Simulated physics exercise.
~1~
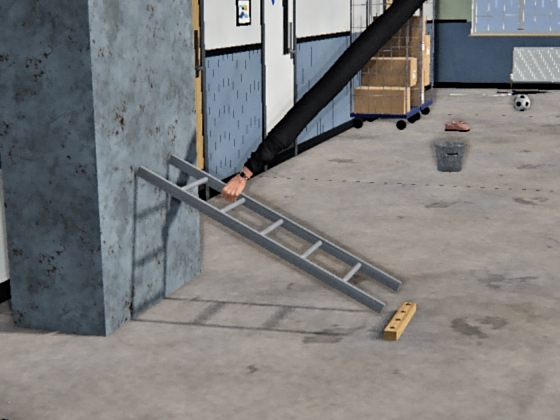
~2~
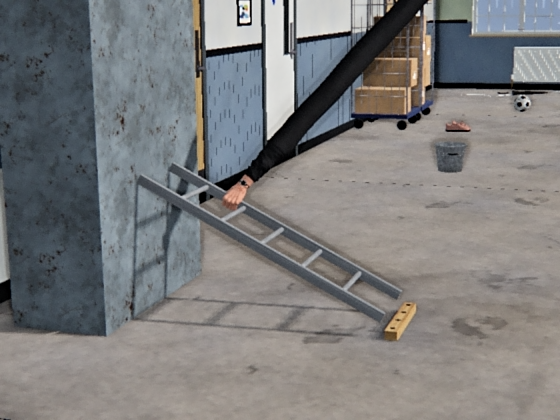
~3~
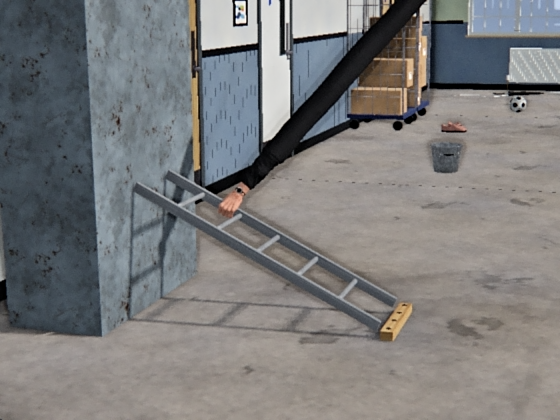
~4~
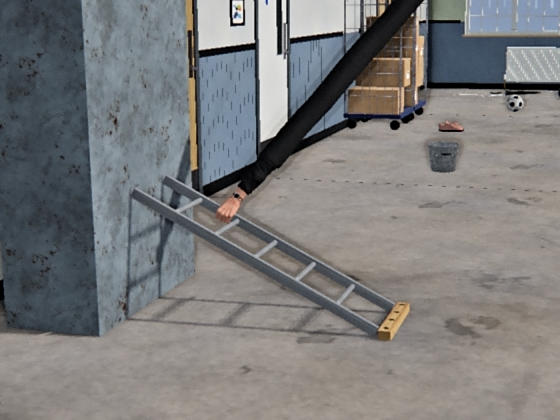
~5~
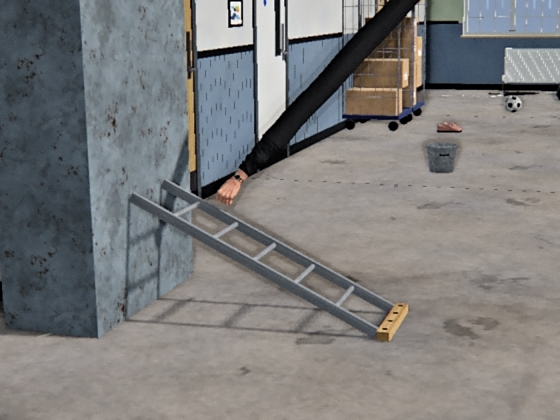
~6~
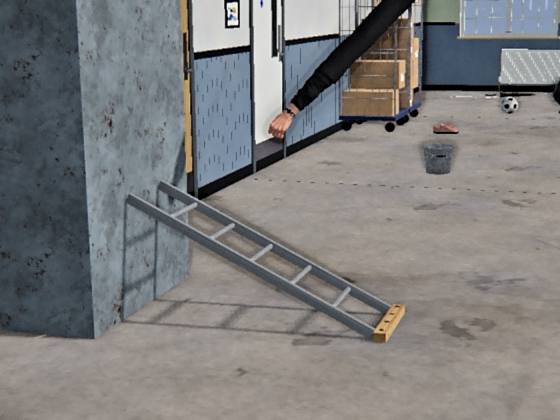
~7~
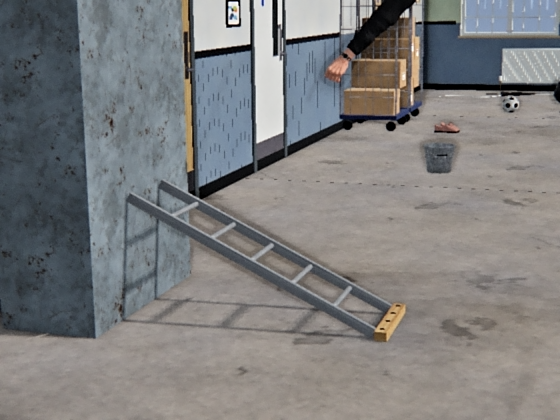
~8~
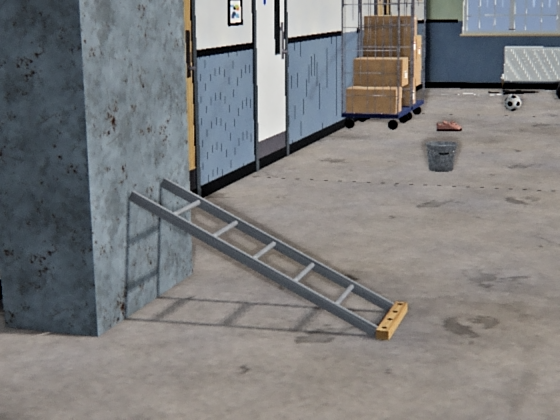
A grey gate settles slightly against a batten, then stays leaning after a hand withdraws.
